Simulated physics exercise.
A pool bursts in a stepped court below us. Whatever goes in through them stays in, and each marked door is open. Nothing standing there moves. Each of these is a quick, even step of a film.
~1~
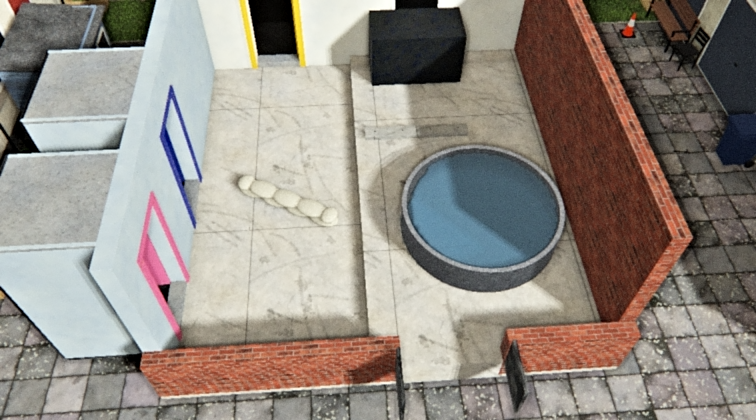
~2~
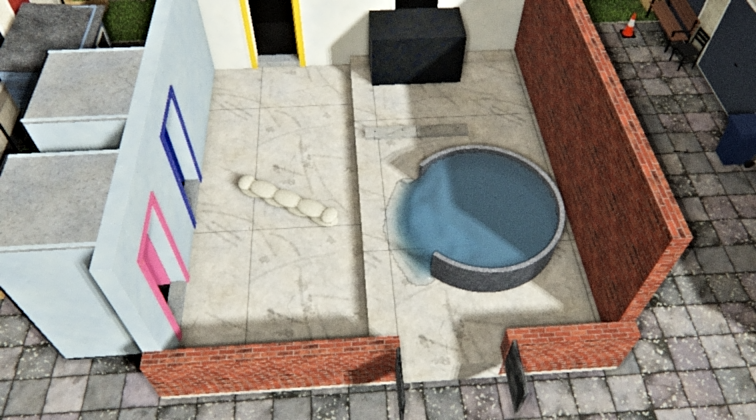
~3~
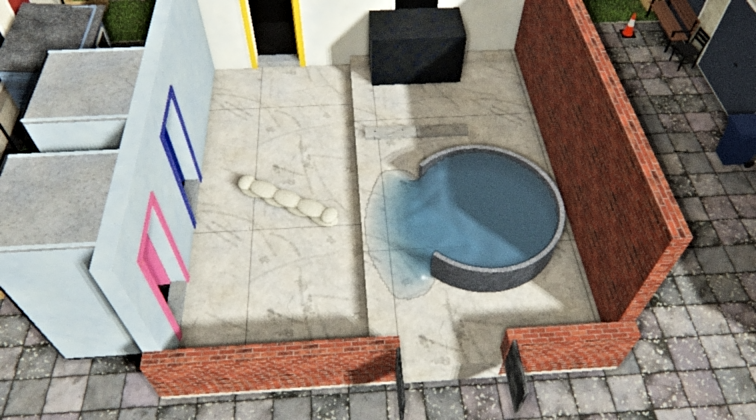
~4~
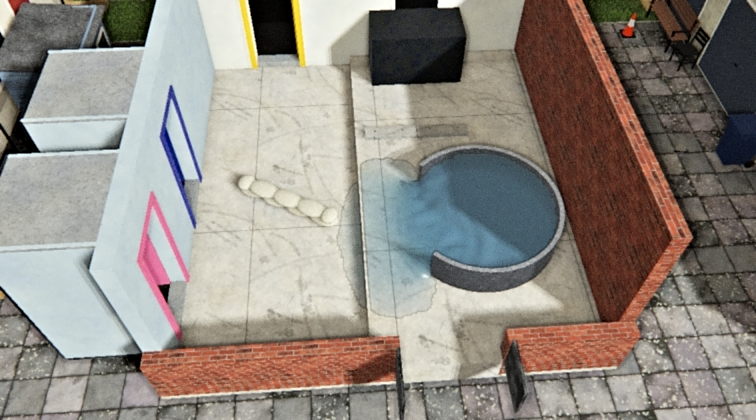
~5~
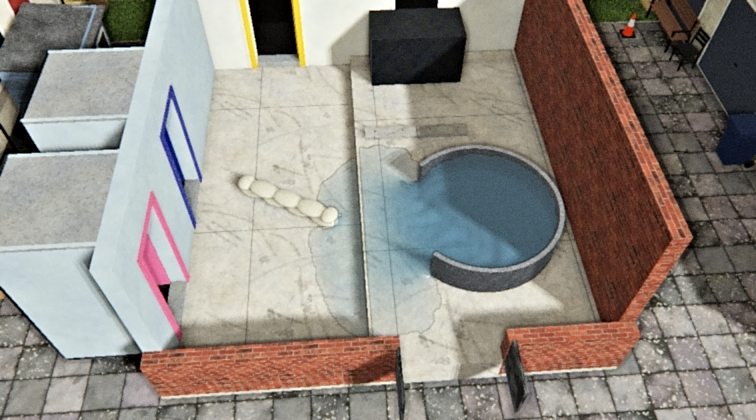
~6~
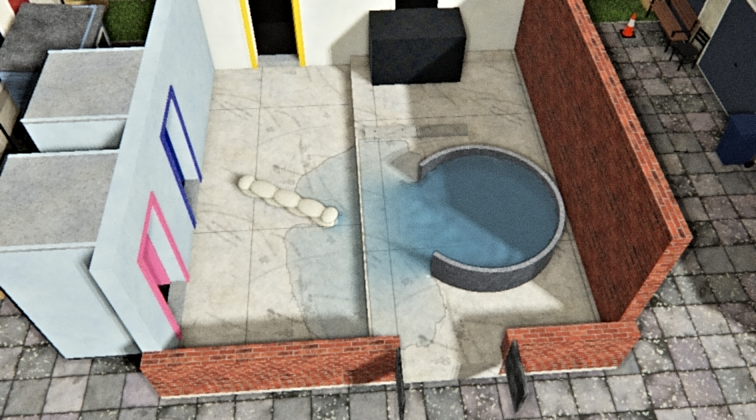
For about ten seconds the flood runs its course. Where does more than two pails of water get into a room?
My prediction: The pink door is going to be swamped; the yellow door is going to stay within two buckets; the blue door is going to stay within two buckets.
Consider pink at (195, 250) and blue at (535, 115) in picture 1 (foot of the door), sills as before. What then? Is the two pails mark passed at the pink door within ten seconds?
From what I can tell, the pink door tops the mark.
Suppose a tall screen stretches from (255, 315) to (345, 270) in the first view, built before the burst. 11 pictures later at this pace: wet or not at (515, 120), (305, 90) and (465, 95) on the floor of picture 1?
Taking the points in order - unwetted, unwetted, unwetted.
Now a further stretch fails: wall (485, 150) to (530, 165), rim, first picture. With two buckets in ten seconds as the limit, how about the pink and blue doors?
Lab note: Pink door under threshold; blue door under threshold.
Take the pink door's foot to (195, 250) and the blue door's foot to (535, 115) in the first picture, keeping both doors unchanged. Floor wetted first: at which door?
The pink door.
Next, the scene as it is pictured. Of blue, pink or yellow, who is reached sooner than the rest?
It would be the pink-painted one.
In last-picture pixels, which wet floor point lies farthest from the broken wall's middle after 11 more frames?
Front's tip: Near (210, 114).
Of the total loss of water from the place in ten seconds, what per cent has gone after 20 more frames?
Approximately 60 in a hundred, I think.
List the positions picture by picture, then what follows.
In the first picture, still water in the round tank at (482, 207).
In the second picture, the front is at a hidden place, out from the gap at (406, 224).
In the third picture, water pours out at (406, 225) and has run to (387, 174).
In the fourth picture, the front is at (390, 312), out from the gap at (406, 226).
In the fifth picture, the front is at (372, 331), out from the gap at (406, 226).
In the sixth picture, water pours out at (406, 226) and has run to (328, 337).
A moment on, water covers 35 % of the floor; the pink door not reached, the yellow door not reached, the blue door not reached.
Next, water covers 45 % of the floor; the pink door over two buckets in, the yellow door not reached, the blue door not reached.
Then, water covers 55 % of the floor; the pink door far over two buckets in, the yellow door wet at the sill, nothing in, the blue door wet at the sill, nothing in.
Later, water covers 55 % of the floor; the pink door far over two buckets in, the yellow door wet at the sill, nothing in, the blue door wet at the sill, nothing in.
In the end, water covers 55 % of the floor; the pink door far over two buckets in, the yellow door wet at the sill, nothing in, the blue door wet at the sill, nothing in.
